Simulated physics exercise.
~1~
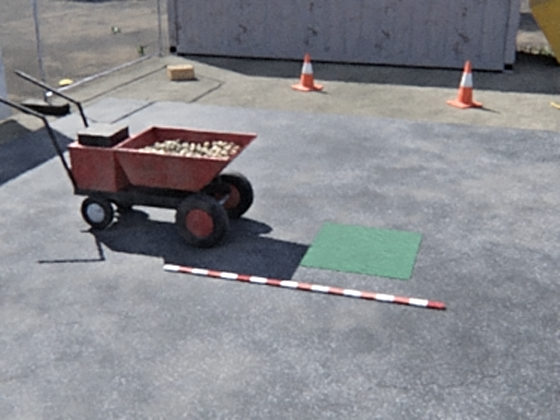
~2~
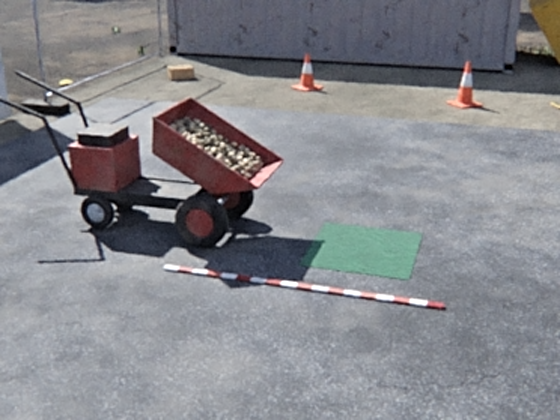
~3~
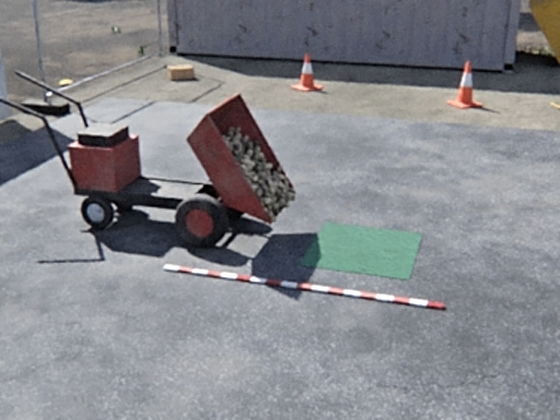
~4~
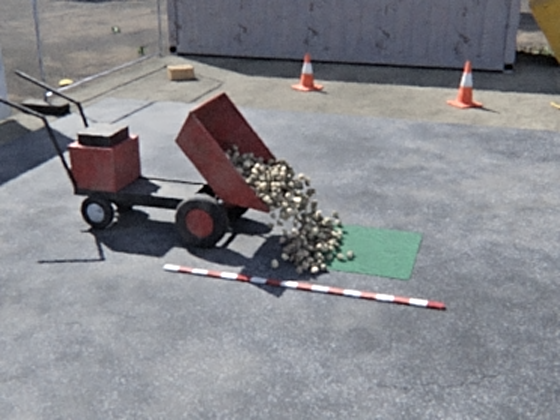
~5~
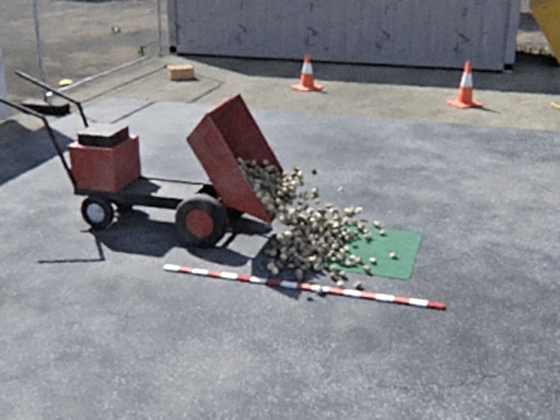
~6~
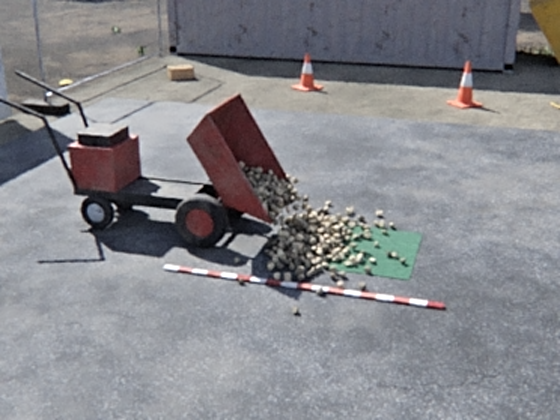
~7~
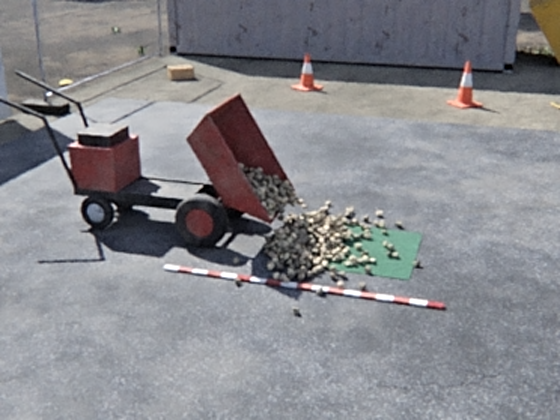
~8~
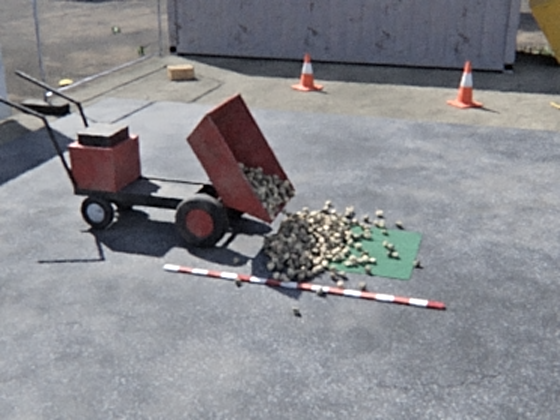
A small red dump barrow full of pale brown stones stands at the left of a sunlit grey yard, seen from slightly above, with a green sheet and a red-and-white striped staff on the ground to its right. Two orange cones and a grey container stand behind. The skip tips steeply forward to the right, and the stones slide to its lower lip. It jerks back and forward again, and stones pour out, tumbling and scattering. At the end the skip stays tilted with some stones inside, while a heap lies before it, spilling partly onto the sheet.
